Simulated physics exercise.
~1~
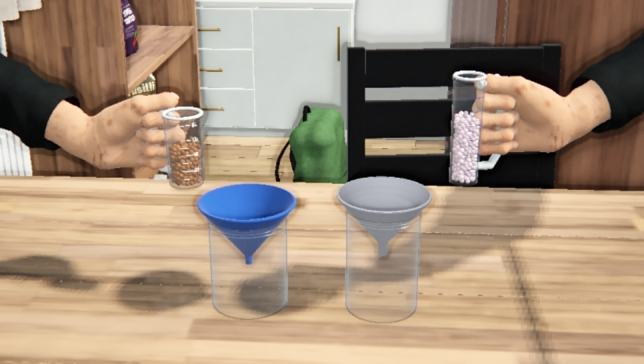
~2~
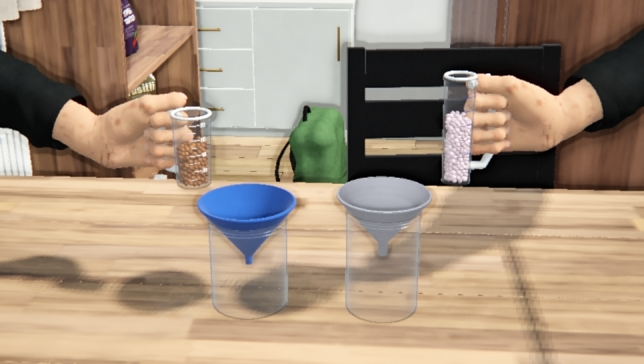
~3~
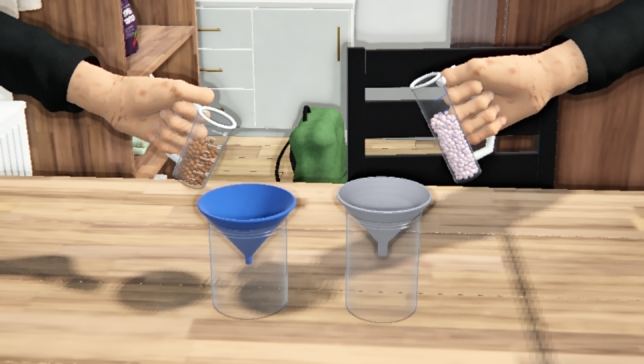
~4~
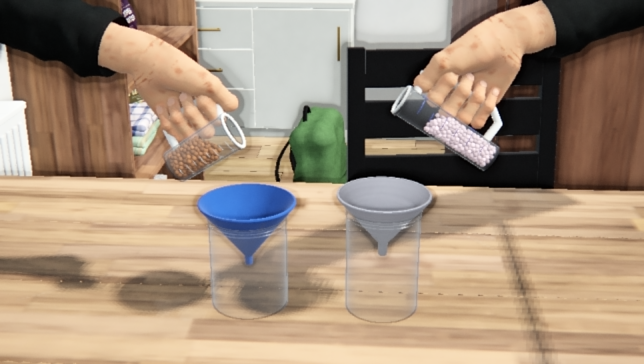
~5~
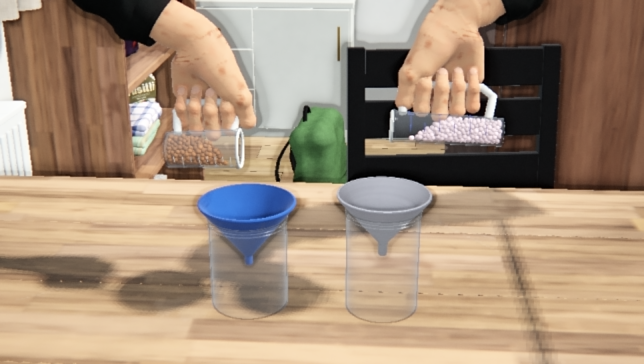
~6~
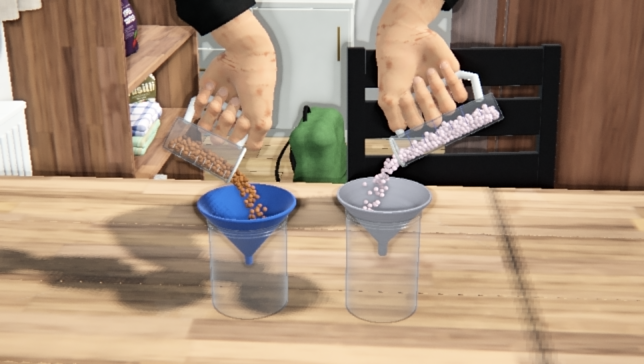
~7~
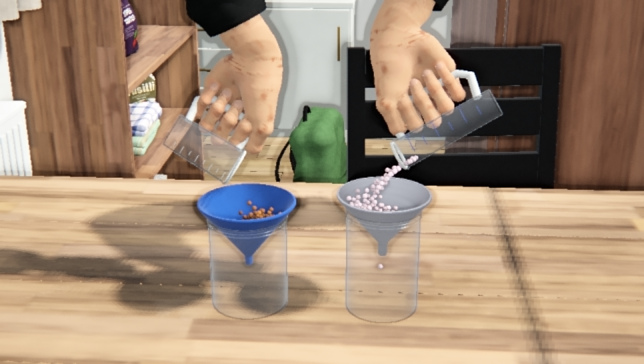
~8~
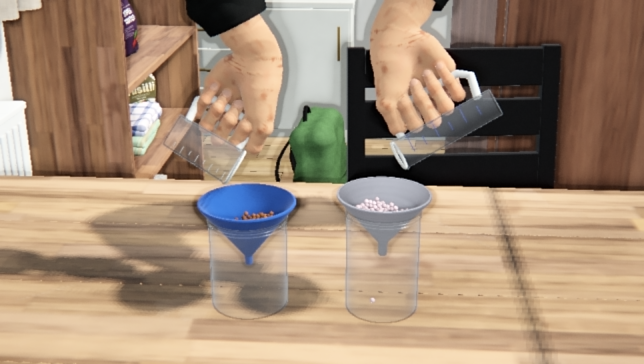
Two hands hold clear cups upright above a wooden table, the left one filled with orange-brown pieces and the right one with pale pink beads. They move the cups slightly inward, then tip them over a blue funnel and a grey funnel, each set in a clear jar. The orange-brown pieces spill into the blue funnel while the pink beads pour into the grey one. The left cup empties first, as the last pink beads still stream down and a stray one drops below the grey funnel. Finally both cups are empty, and the pieces sit clogged in both funnels, leaving the jars nearly empty.
